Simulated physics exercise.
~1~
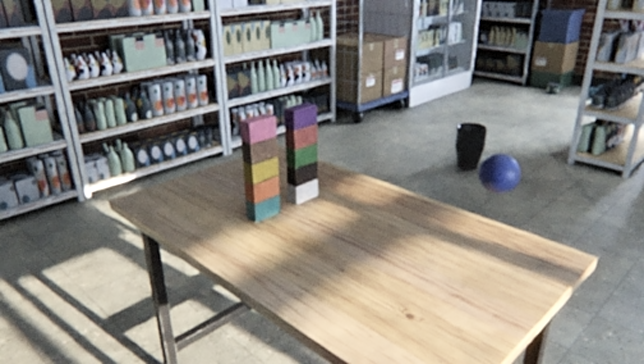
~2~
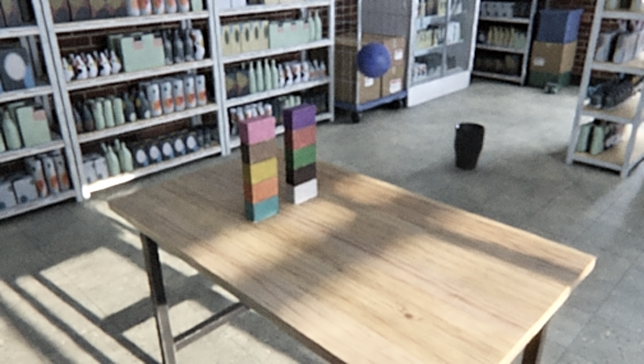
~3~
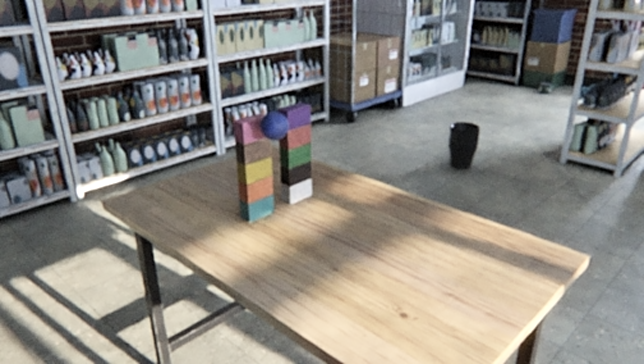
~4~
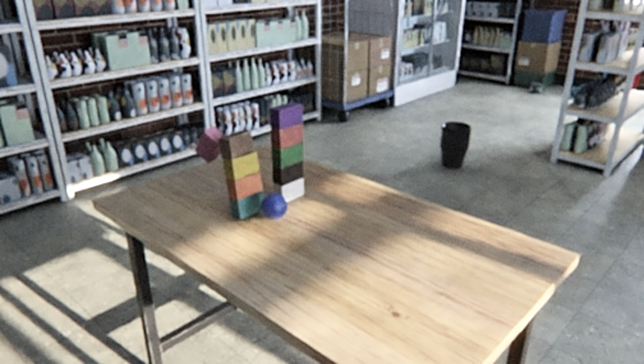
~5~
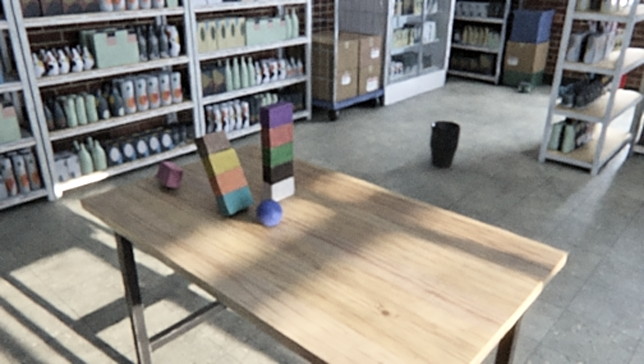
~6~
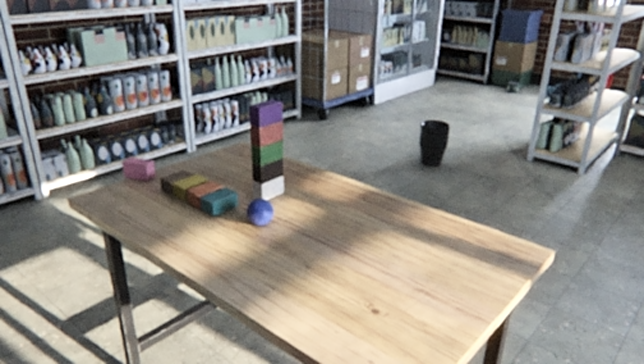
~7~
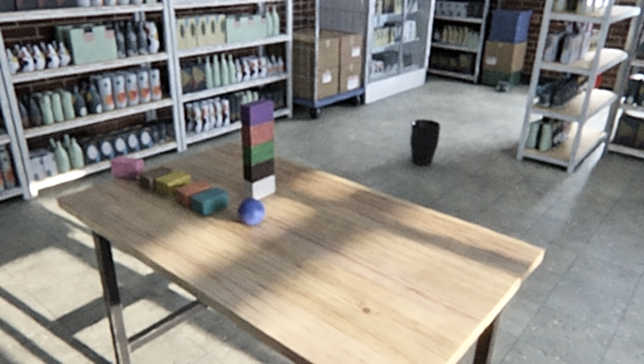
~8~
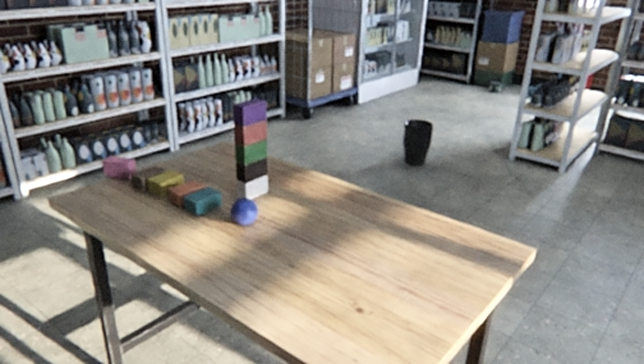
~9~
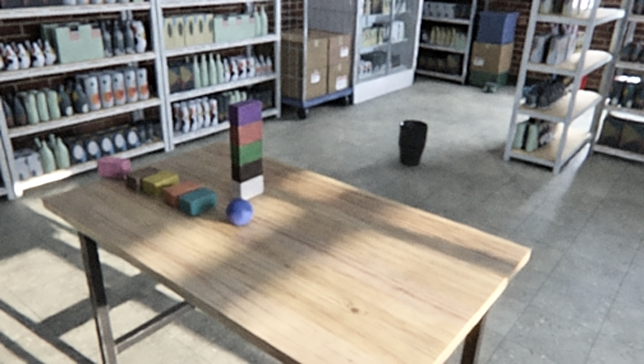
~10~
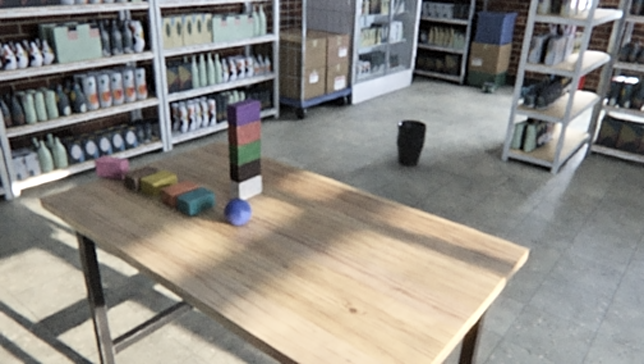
A blue ball flies in and topples the left block stack, leaving the right one standing.
